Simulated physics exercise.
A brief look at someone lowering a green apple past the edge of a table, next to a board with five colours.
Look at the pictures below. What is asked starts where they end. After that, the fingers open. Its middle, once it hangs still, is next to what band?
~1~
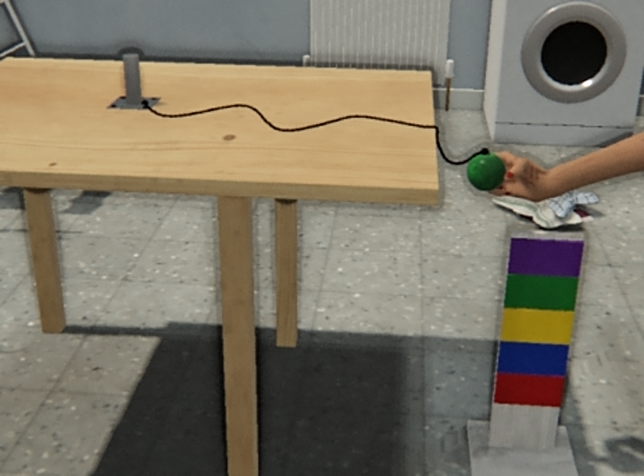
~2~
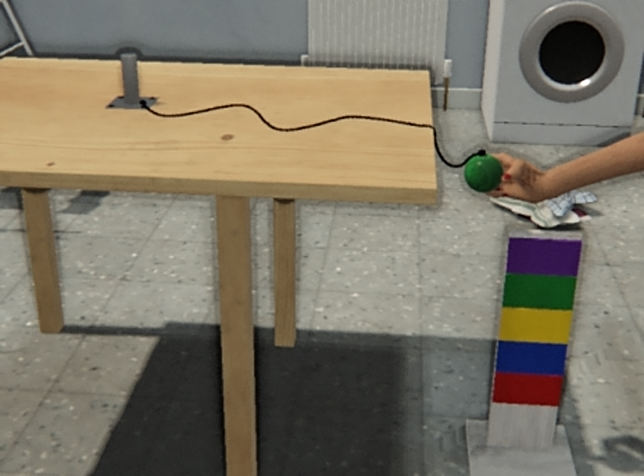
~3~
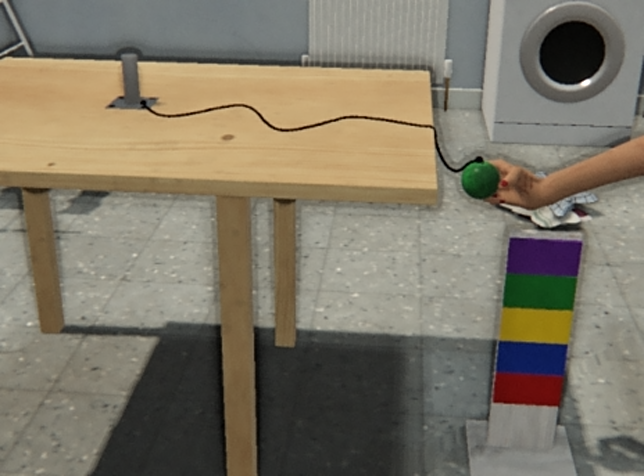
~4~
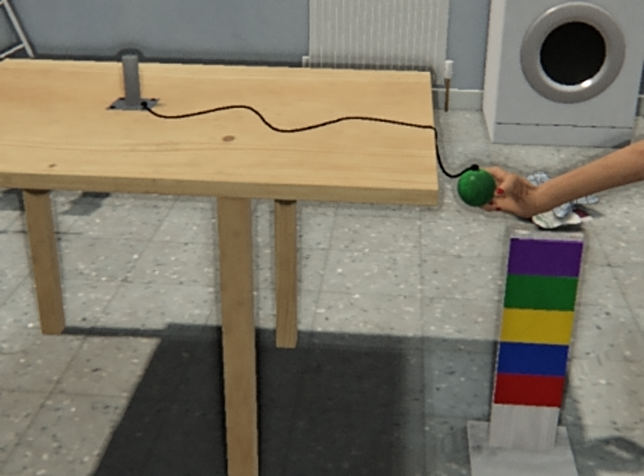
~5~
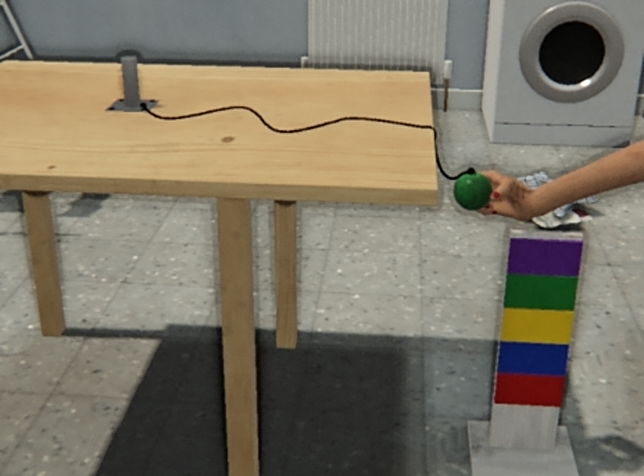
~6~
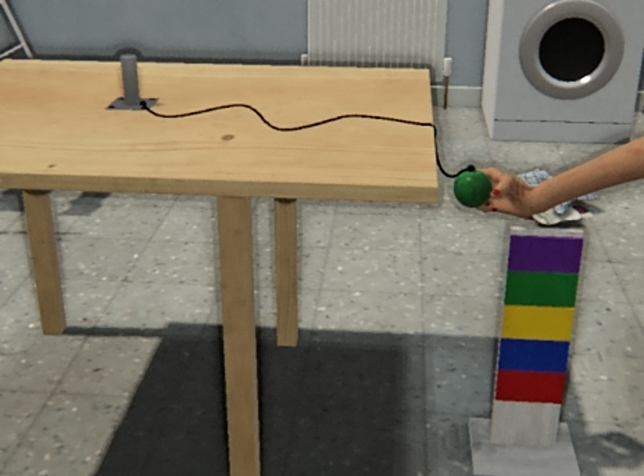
Next to the yellow one.
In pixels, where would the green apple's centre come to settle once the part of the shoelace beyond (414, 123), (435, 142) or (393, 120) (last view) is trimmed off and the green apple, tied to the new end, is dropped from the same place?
About (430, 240) first, then about (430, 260), and finally about (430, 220).
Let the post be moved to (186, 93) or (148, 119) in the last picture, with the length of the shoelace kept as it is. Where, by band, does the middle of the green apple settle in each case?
The first case gives blue, the second gives blue.
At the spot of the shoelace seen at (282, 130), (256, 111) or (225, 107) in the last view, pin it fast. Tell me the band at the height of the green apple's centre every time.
In order: Purple; green; green.
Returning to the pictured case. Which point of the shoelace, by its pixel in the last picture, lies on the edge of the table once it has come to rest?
It lies at about (335, 120).
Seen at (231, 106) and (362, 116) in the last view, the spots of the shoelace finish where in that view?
One ends up around (265, 113), the other around (434, 161).
Soon after, apple near (401, 311); level with yellow.
Then, apple near (442, 317); level with yellow.
At rest, apple near (428, 316); level with yellow. Its middle rests at the yellow band.
